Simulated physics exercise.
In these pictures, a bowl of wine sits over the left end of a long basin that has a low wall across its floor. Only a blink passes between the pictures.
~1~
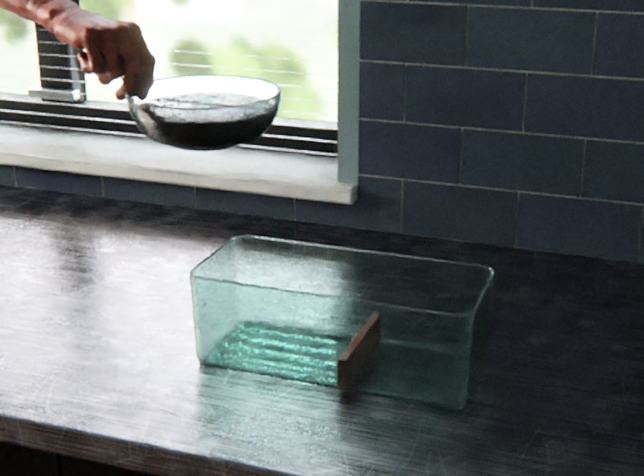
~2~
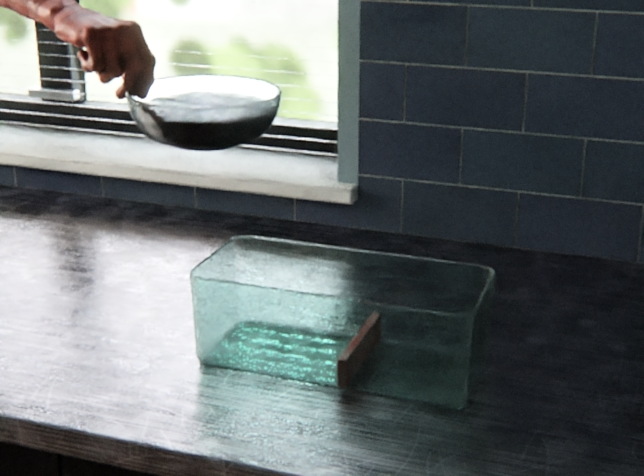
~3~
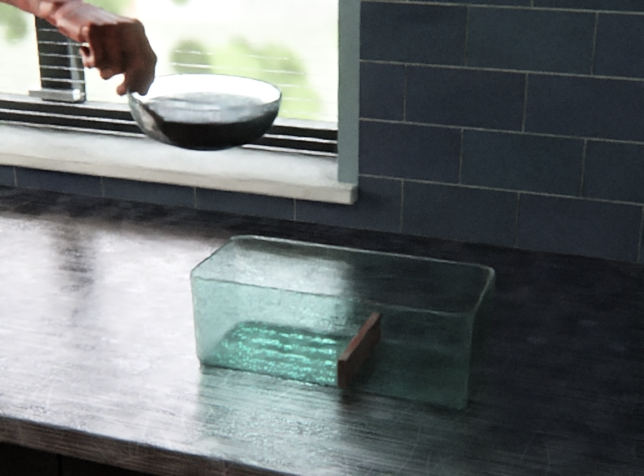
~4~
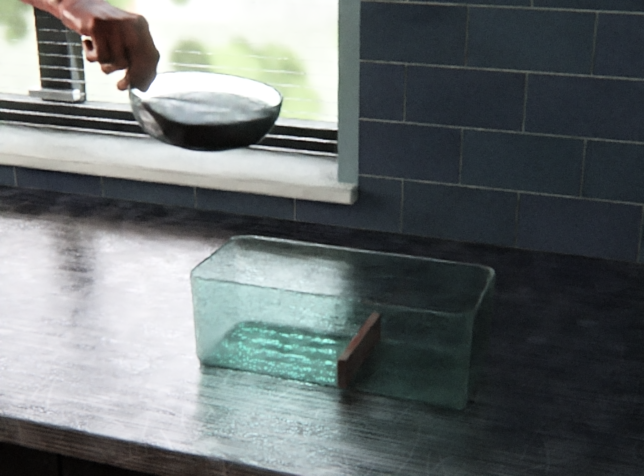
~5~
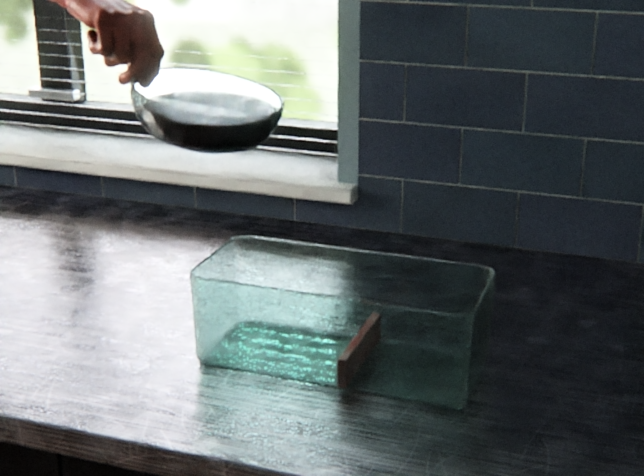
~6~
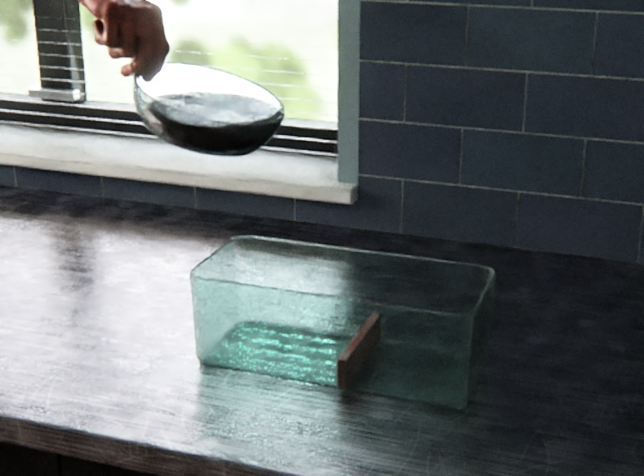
At the start, a hand holds a bowl of dark liquid nearly level by a window, above the left end of a long glass basin with a low brown wall inside. The hand then gradually tilts the bowl, its right rim dipping lower while the basin stays still.
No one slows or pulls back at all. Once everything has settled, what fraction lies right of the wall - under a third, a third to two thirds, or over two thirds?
The share right of the wall lands beneath the one-third mark.
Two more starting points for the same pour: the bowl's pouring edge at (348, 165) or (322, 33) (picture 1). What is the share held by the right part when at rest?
70 and 65 in a hundred.
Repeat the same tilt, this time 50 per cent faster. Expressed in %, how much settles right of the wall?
I'd put it at some 15 percent.
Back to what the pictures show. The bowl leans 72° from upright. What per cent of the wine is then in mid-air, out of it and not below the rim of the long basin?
I'd put it near 45 per cent.
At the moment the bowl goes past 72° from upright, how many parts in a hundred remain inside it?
Some 25 per cent has not yet come out.
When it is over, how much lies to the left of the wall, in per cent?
Close to 90 in a hundred.
A moment on, the bowl is tipped part way and 23 per cent is still to pour, 30 is left of the wall and 0 right of it.
Next, the bowl is tipped right over and 0 per cent is still to pour, 90 is left of the wall and 4 right of it.
Then the bowl is tipped right over and 0 per cent is still to pour, 91 is left of the wall and 8 right of it.
Later the bowl is tipped right over and 0 per cent is still to pour, 91 is left of the wall and 8 right of it.
At rest 91 per cent lies left of the wall, 8 right of it and 1 outside.
